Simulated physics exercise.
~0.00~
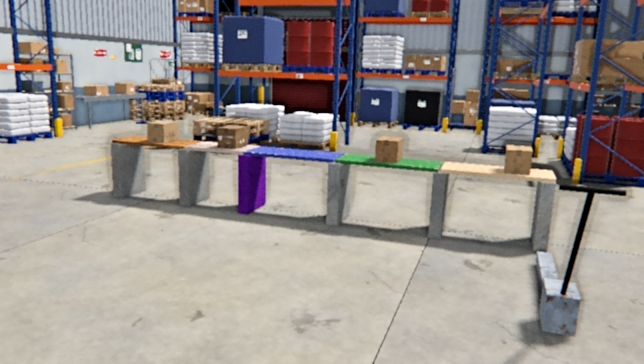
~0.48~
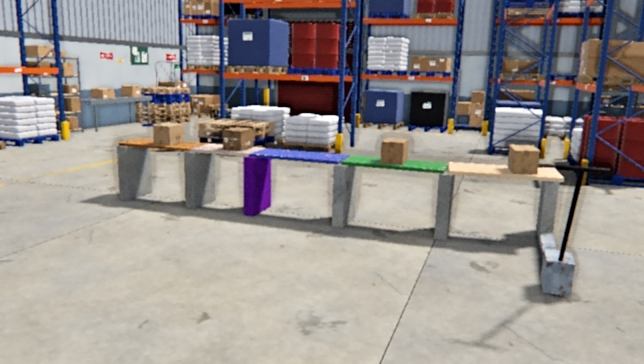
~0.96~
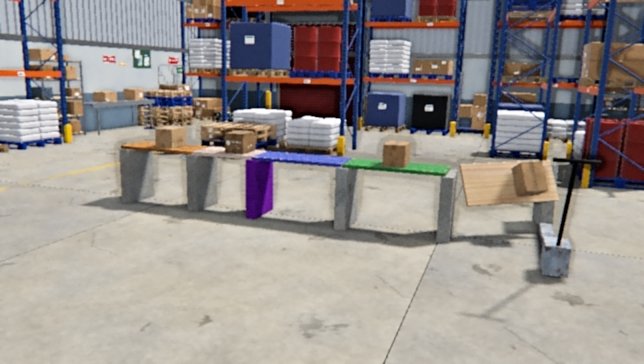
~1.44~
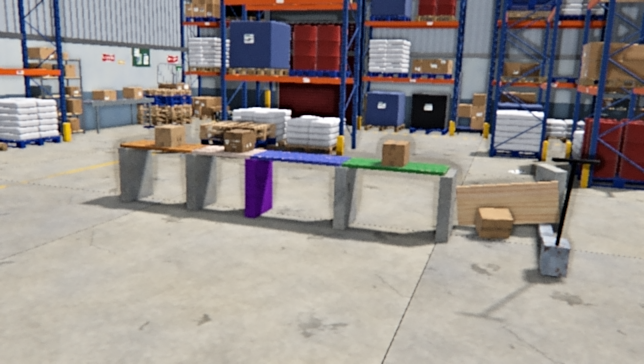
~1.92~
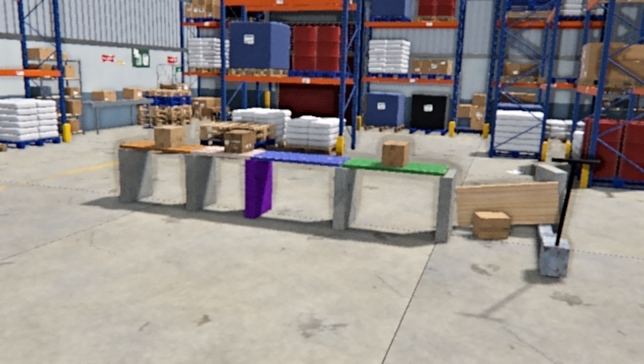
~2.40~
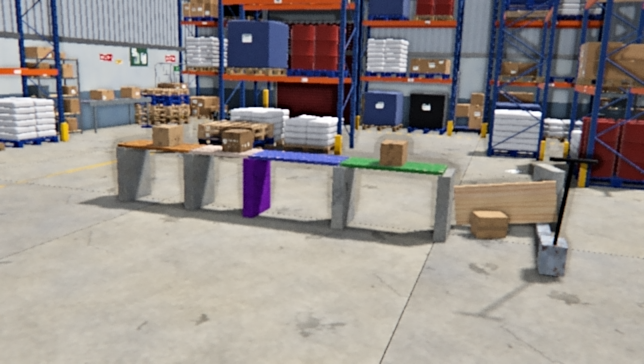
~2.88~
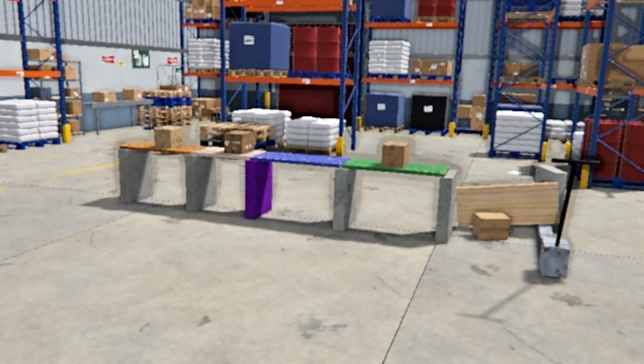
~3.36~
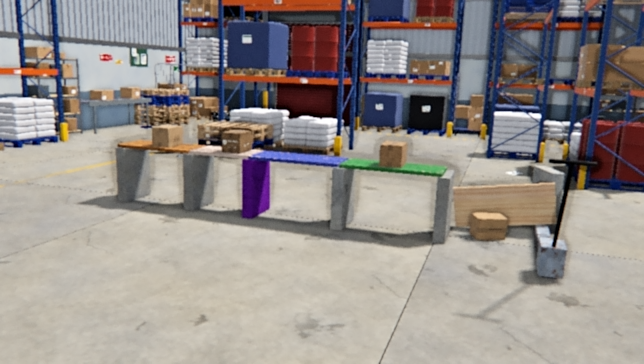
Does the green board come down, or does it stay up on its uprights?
The green board stays up on its uprights, with the box still resting on it, even after the plain board beside it falls.
